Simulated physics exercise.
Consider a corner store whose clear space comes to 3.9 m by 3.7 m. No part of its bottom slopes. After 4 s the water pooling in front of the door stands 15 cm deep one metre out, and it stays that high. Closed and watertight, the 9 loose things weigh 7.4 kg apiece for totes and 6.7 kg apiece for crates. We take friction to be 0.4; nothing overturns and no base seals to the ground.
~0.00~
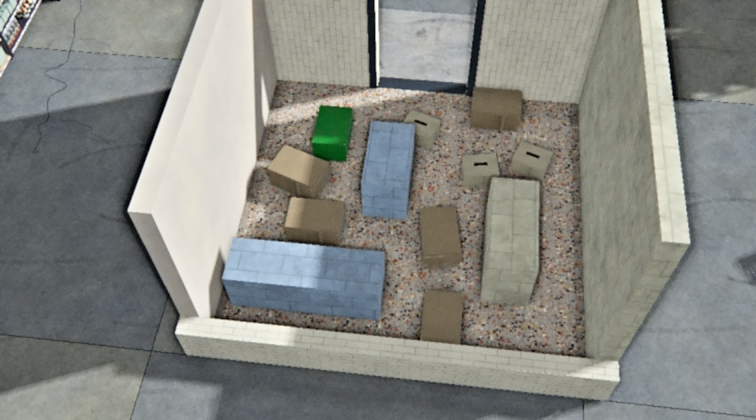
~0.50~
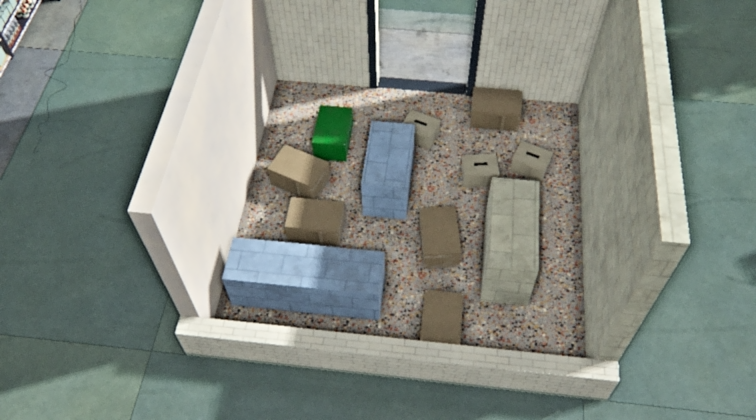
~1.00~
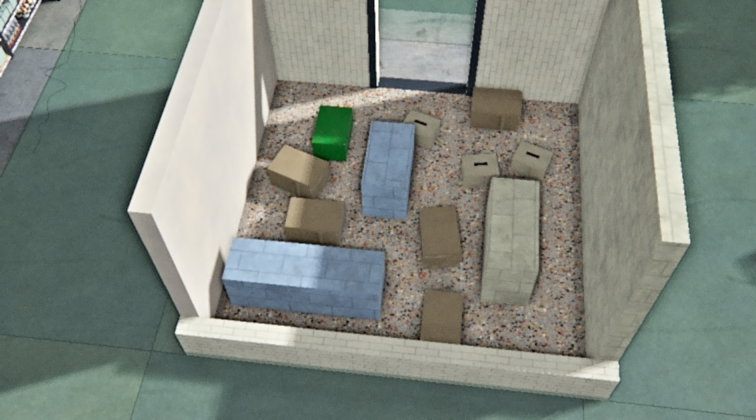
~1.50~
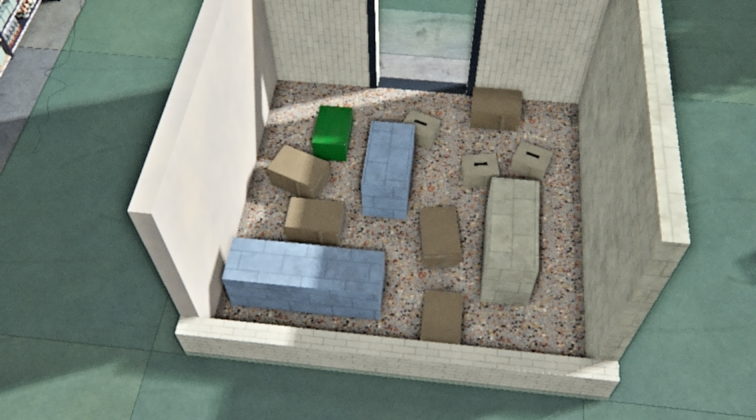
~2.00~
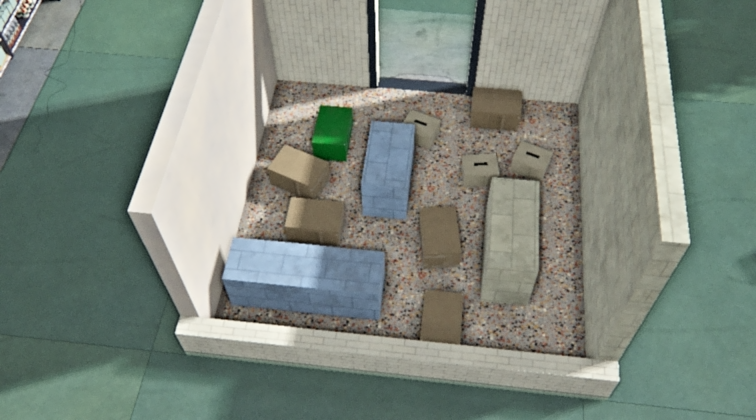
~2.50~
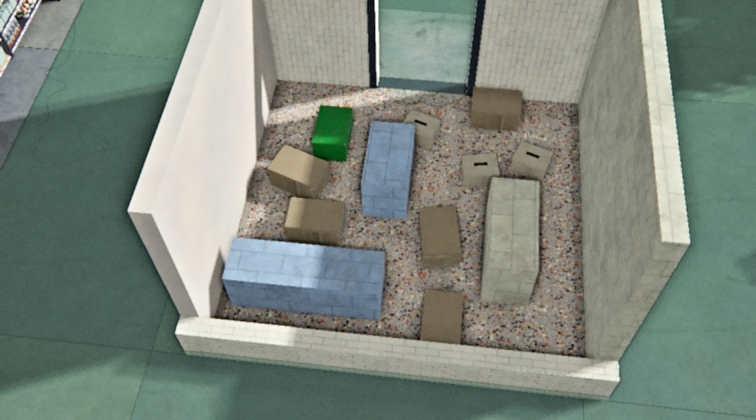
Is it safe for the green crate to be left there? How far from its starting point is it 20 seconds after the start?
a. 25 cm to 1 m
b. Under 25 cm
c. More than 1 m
25 cm to 1 m (a).
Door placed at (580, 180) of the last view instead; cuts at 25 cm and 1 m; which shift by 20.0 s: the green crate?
Outcome: The green crate moves far off.
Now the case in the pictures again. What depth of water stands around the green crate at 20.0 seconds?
Somewhere close to 10 cm.
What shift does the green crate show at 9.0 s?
About 60 cm by then.
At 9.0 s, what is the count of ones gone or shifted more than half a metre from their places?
At that moment it comes to 4.
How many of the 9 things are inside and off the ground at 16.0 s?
At that moment it comes to 9.
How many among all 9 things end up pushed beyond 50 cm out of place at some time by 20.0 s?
That makes 8.
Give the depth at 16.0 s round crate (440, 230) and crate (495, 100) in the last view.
First about 11 cm, second about 9 cm.
After 4.0 s the green crate is near (332, 125), 0.0 m from its start, aground; 0 afloat.
After 9.0 s the green crate is near (325, 87), 0.6 m from its start, afloat; 5 afloat.
After 16.0 s the green crate is near (346, 91), 0.5 m from its start, afloat; 9 afloat.
After 20.0 s the green crate is near (300, 85), 0.7 m from its start, afloat; 9 afloat.
